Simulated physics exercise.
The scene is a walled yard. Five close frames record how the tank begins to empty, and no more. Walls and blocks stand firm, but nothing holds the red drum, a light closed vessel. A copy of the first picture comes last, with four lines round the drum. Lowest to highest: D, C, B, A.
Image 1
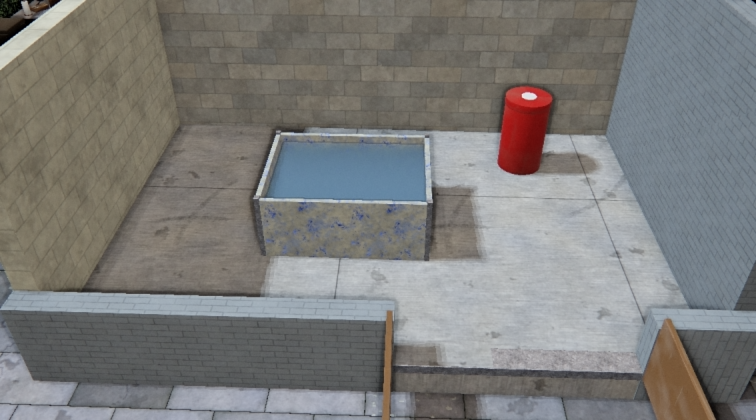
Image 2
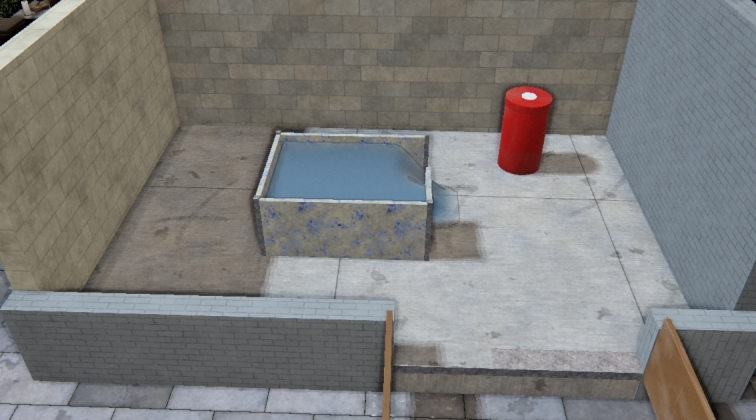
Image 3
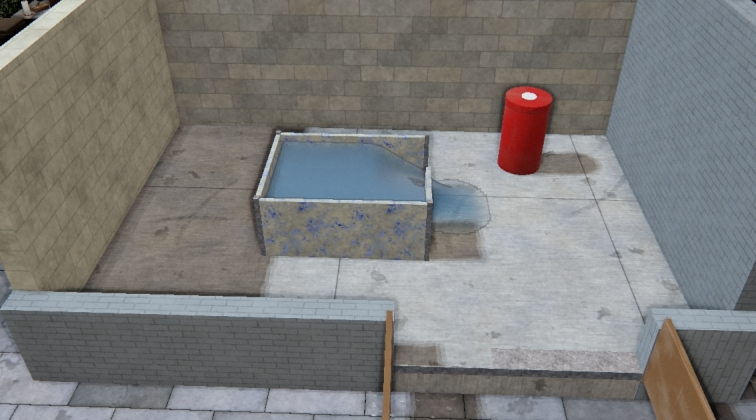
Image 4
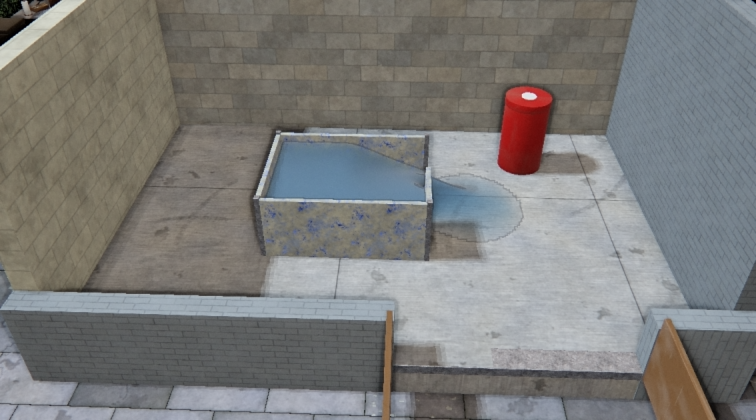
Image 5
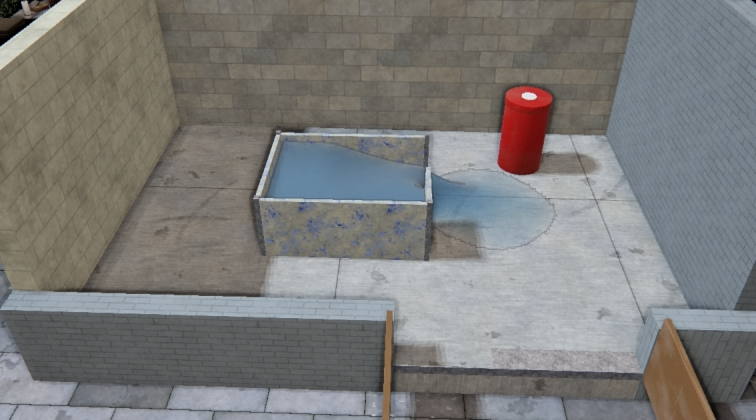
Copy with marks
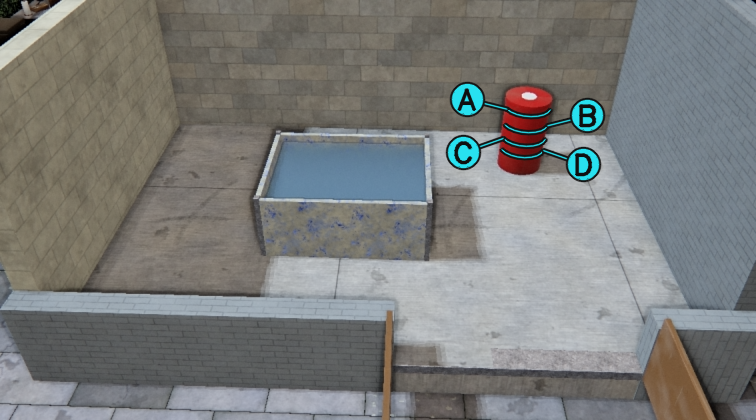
Water poured out through the right side of a full, square stone tank in a walled yard, spreading across the pale paving toward a red drum as the level inside dropped.
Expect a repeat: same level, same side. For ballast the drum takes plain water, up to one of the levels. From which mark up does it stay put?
Take D.
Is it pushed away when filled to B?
No, that is safe.
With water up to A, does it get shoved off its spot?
No.
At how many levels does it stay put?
All four.
On the marked copy, A at (530, 116); B at (528, 132); C at (526, 146); D at (524, 157); from the bottom up D, C, B, A.
If A is chosen, it does not move.
If B is chosen, it does not move.
If C is chosen, it does not move.
If D is chosen, it does not move.
